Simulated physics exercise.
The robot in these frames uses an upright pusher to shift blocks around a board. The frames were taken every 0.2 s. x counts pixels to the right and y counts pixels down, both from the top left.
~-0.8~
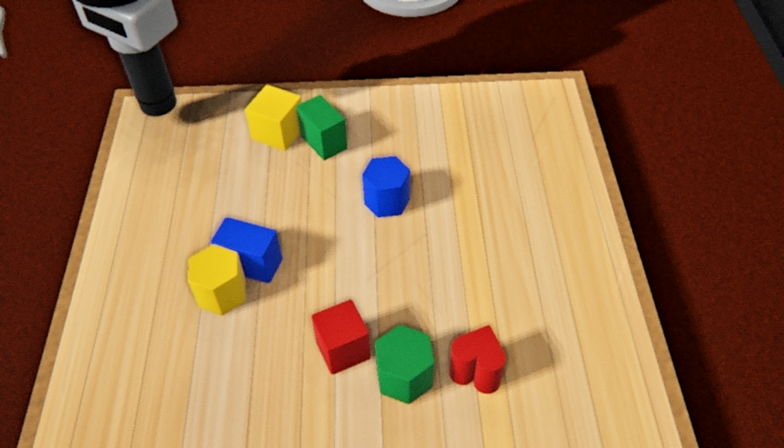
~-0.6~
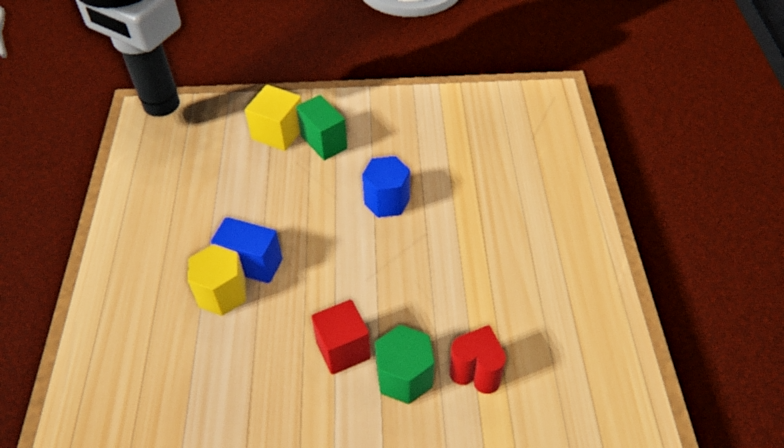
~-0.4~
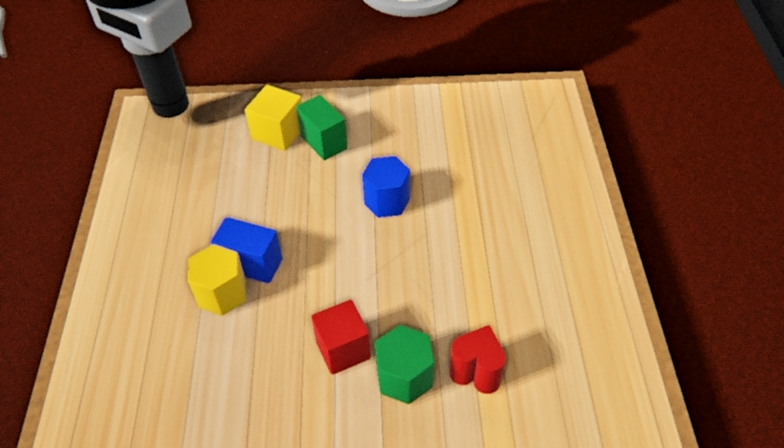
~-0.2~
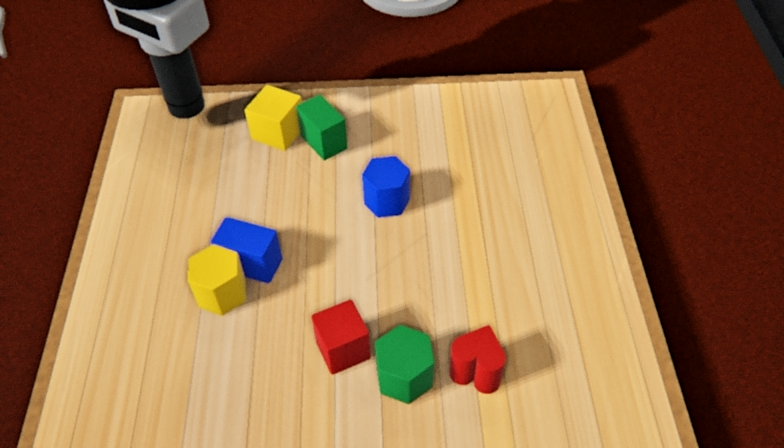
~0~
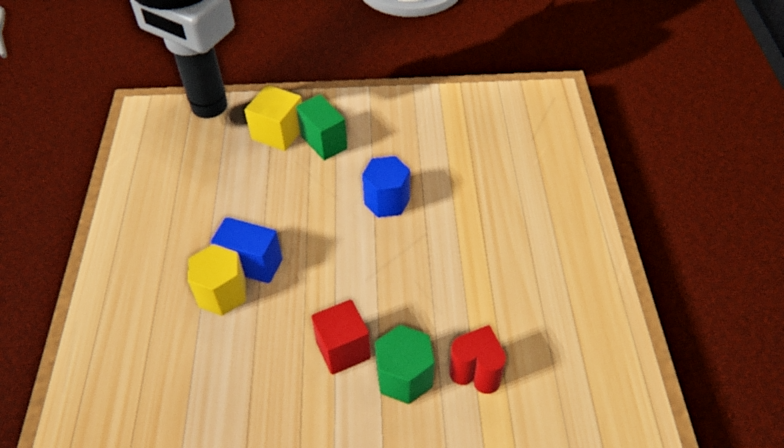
On a wooden board, a black pusher slides right toward the still yellow block.
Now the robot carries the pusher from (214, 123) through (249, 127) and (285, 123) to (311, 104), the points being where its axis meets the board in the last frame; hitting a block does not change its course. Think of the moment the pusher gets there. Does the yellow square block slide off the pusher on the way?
Yes, I think so.
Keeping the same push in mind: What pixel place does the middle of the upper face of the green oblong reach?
I'd place it at (354, 116), taking the centre of its top.
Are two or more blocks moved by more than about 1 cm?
It seems so.
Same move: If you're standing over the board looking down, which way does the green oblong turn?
Viewed from above: Clockwise.
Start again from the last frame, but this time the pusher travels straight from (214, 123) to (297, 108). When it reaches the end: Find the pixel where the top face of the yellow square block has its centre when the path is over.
The spot you're after is about (294, 105) in the image.
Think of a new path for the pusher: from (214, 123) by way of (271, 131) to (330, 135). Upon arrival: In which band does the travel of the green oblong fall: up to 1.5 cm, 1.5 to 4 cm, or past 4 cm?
Offset: Above 4 cm.
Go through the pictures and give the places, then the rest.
Pusher's lower end at (159, 105); yellow square block at (273, 103); green oblong at (320, 112), in the first frame.
Pusher at (162, 106); blocks still, in the second frame.
Pusher at (171, 106); blocks still, in the third frame.
Pusher at (187, 107); blocks still, in the fourth frame.
Pusher at (210, 107); yellow square block at (273, 103); green oblong at (320, 112), in the fifth frame.
What follows on the original path. One third of the way, pusher at (247, 111); yellow square block at (282, 103); green oblong at (326, 113).
Two thirds of the way, pusher at (282, 107); yellow square block at (319, 97), turned 15° anticlockwise; green oblong at (348, 115), turned 50° clockwise.
At the end, pusher at (309, 88); yellow square block at (335, 92); green oblong at (354, 116), turned 65° clockwise.
